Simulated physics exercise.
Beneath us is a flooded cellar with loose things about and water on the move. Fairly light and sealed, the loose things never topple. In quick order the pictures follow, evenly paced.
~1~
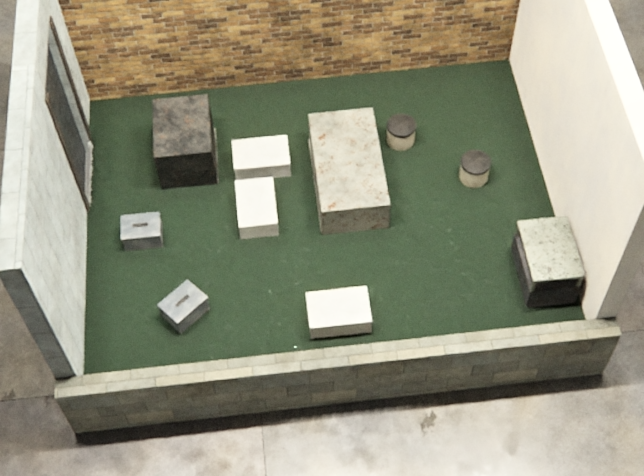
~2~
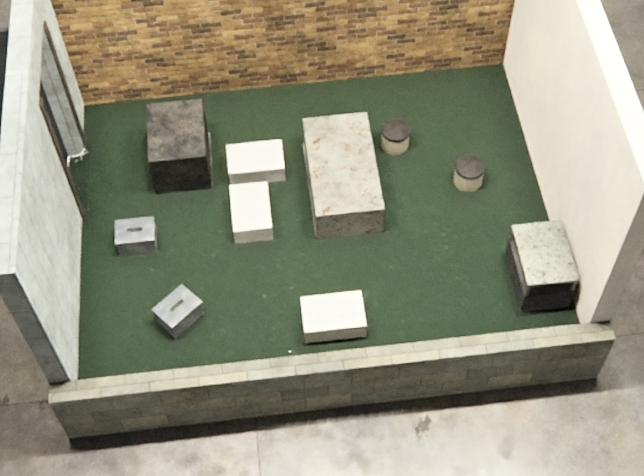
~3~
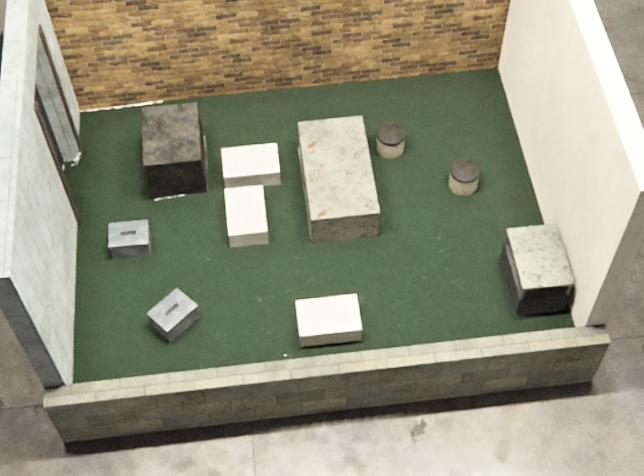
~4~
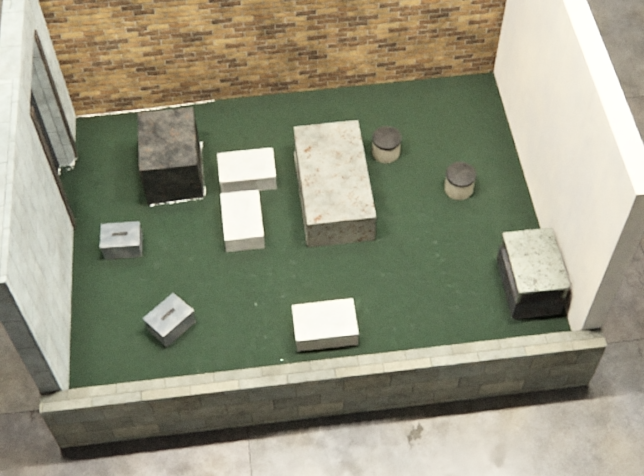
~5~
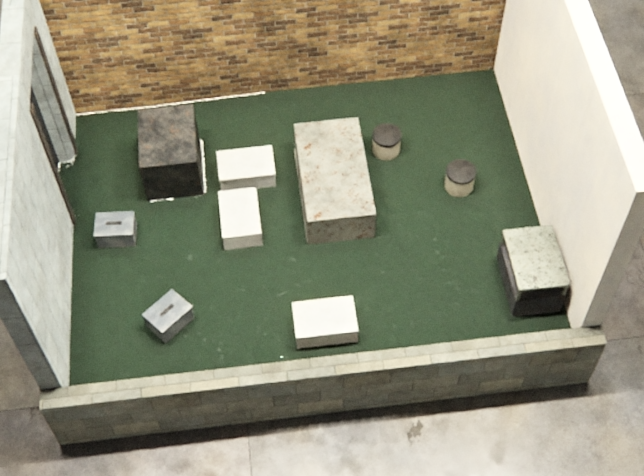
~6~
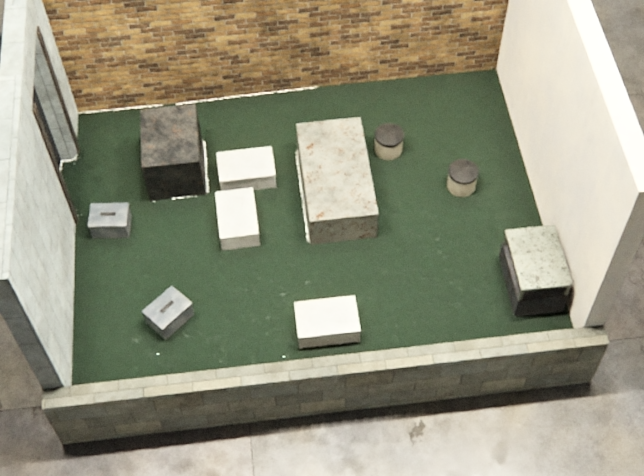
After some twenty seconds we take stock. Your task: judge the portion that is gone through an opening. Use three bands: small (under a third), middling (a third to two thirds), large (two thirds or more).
Middling.
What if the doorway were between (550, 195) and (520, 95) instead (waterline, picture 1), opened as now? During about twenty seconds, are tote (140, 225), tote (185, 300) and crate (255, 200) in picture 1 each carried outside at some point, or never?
The first never exits, the second never exits, the third never exits.
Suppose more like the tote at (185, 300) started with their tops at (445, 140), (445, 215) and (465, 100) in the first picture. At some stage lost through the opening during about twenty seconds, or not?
Well, taking each in turn, that's never removed, never removed and finally never removed.
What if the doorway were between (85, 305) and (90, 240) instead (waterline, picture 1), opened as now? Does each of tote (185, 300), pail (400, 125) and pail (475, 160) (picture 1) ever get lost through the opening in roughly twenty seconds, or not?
The three read escape, no escape and no escape, in that order.
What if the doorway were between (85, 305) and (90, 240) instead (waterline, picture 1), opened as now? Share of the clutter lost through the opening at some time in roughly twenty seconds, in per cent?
Estimate: Close to 70 per cent.
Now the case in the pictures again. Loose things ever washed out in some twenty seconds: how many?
3 in all.
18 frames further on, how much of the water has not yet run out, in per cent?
Some 74 per cent.
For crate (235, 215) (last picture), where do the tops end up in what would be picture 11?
(208, 208), roughly.
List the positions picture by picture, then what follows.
A tote at (140, 225), afloat; a crate at (256, 202), afloat; 0 of 7 have shifted, in the first picture.
A tote at (135, 230) floats; a crate at (250, 206), afloat; 0 of 7 have shifted, in the second picture.
A tote at (128, 233) floats; a crate at (246, 210), afloat; 0 of 7 have shifted, in the third picture.
A tote at (120, 234) floats, close to its start; a crate at (242, 215) floats; 1 of 7 have shifted, in the fourth picture.
A tote at (114, 224), afloat, close to its start; a crate at (239, 212) floats; 1 of 7 have shifted, in the fifth picture.
A tote at (108, 215) floats, a stride from its start; a crate at (237, 213), afloat, close to its start; 3 of 7 have shifted, in the sixth picture.
A moment on, 1 of 7 are out; 6 afloat.
Next, 1 of 7 are out; 6 afloat.
Later, 3 of 7 are out; 4 afloat.
In the end, 3 of 7 are out; 4 afloat.
